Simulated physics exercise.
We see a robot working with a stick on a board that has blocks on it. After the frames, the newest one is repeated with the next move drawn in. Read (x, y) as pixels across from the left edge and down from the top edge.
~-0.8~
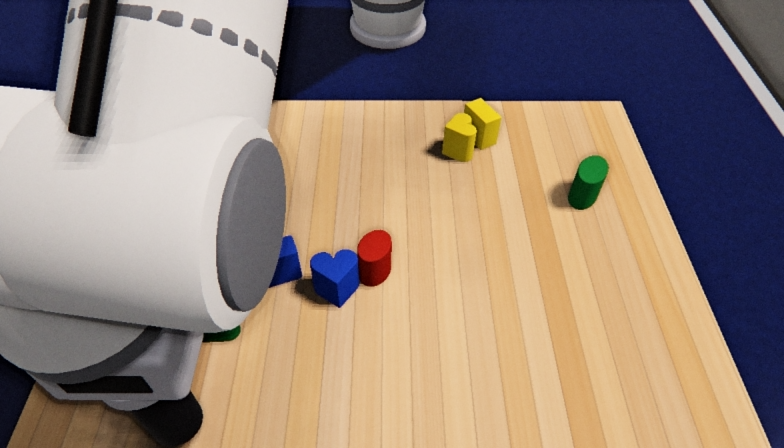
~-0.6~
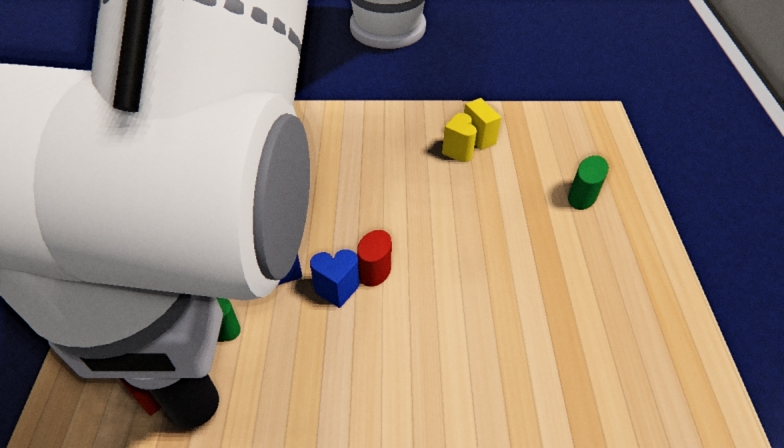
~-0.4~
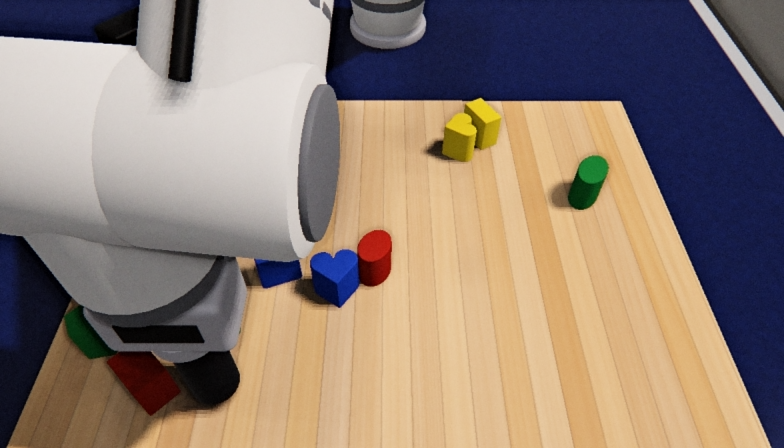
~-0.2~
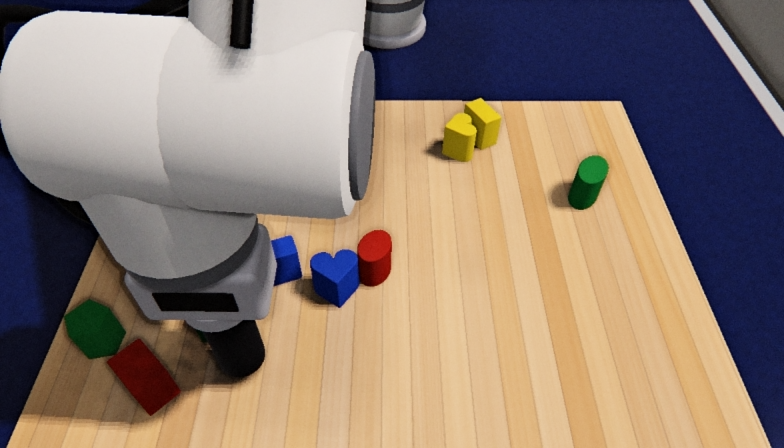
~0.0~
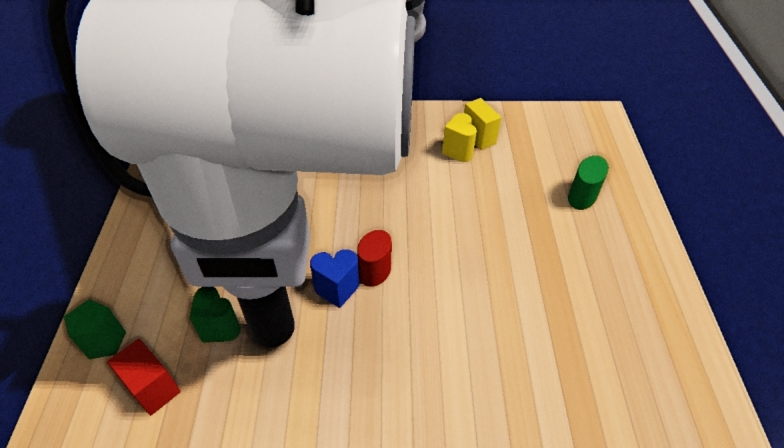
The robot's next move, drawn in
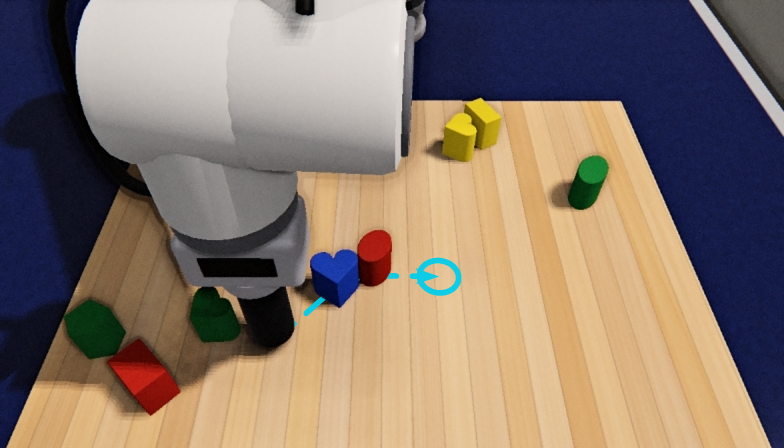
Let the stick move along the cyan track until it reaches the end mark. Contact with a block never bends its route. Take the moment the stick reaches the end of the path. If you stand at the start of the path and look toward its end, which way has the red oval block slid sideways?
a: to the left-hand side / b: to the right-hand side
a
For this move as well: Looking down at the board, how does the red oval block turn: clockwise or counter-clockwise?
Counter-clockwise, from overhead.
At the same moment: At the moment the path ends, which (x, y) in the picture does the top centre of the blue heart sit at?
That would be at about pixel (453, 223).
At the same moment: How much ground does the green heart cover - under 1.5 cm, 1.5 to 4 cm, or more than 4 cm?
The answer is under 1.5 cm.
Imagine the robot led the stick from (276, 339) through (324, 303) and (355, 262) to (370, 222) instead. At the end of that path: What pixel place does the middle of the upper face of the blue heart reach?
At (404, 197).
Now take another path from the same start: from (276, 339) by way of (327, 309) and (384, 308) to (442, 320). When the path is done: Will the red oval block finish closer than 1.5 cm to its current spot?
No
Drawn move, from (276, 339) via (324, 298) and (379, 276), ending at (439, 276).
On the path given first. One third of the way, stick (323, 286); blue heart (352, 251), turned 15° clockwise; red oval block (391, 237).
Two thirds of the way, stick (380, 264); blue heart (408, 231), turned 15° clockwise; red oval block (438, 212), turned 40° anticlockwise.
At the end, stick (440, 265); green heart still; blue rectangular block still; blue heart (453, 223), turned 15° anticlockwise; red oval block (457, 196), turned 90° anticlockwise.
